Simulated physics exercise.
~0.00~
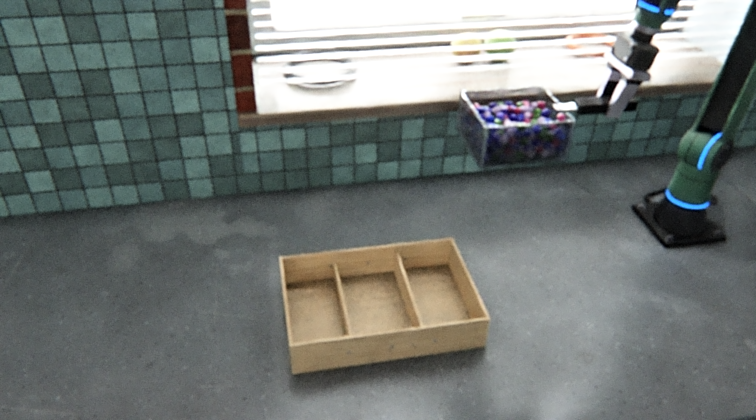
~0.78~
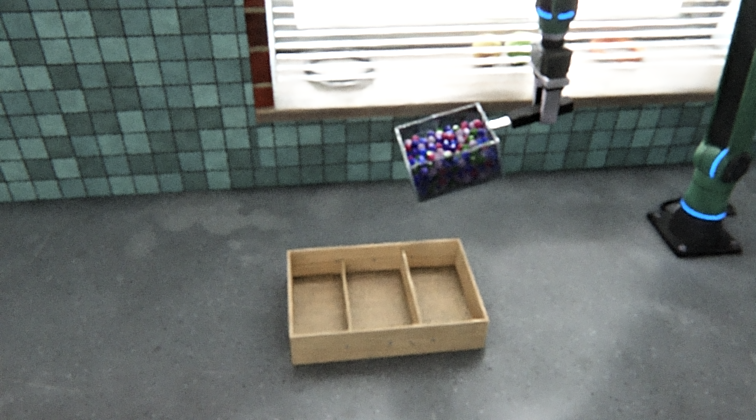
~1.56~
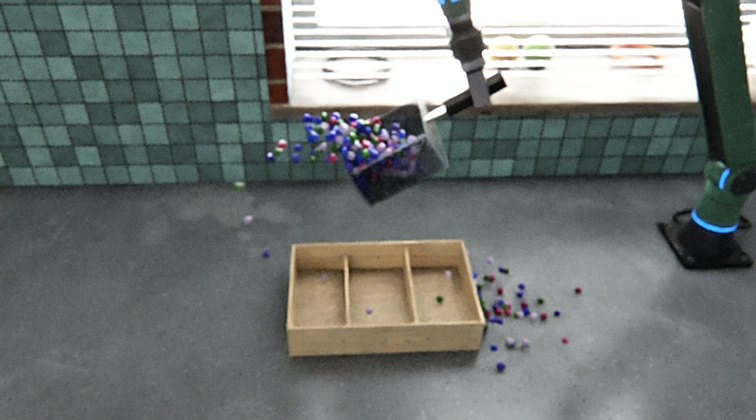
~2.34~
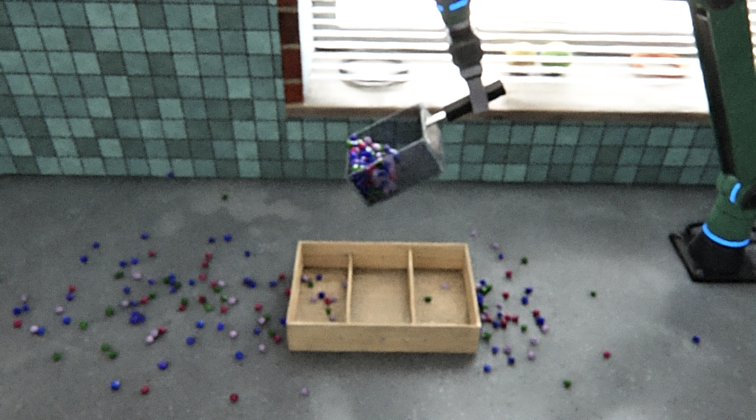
On a grey countertop before a green-tiled wall and a window with blinds, a robot arm holds a clear box full of small colourful balls, up and to the right of an open wooden crate with three compartments. The arm carries the box left and starts to tip it. Balls spill to the right of the crate, and then a larger cluster flies out to the left. At the end the box hangs tilted above the crate, still partly full, with many balls scattered on both sides and only a few inside the crate.
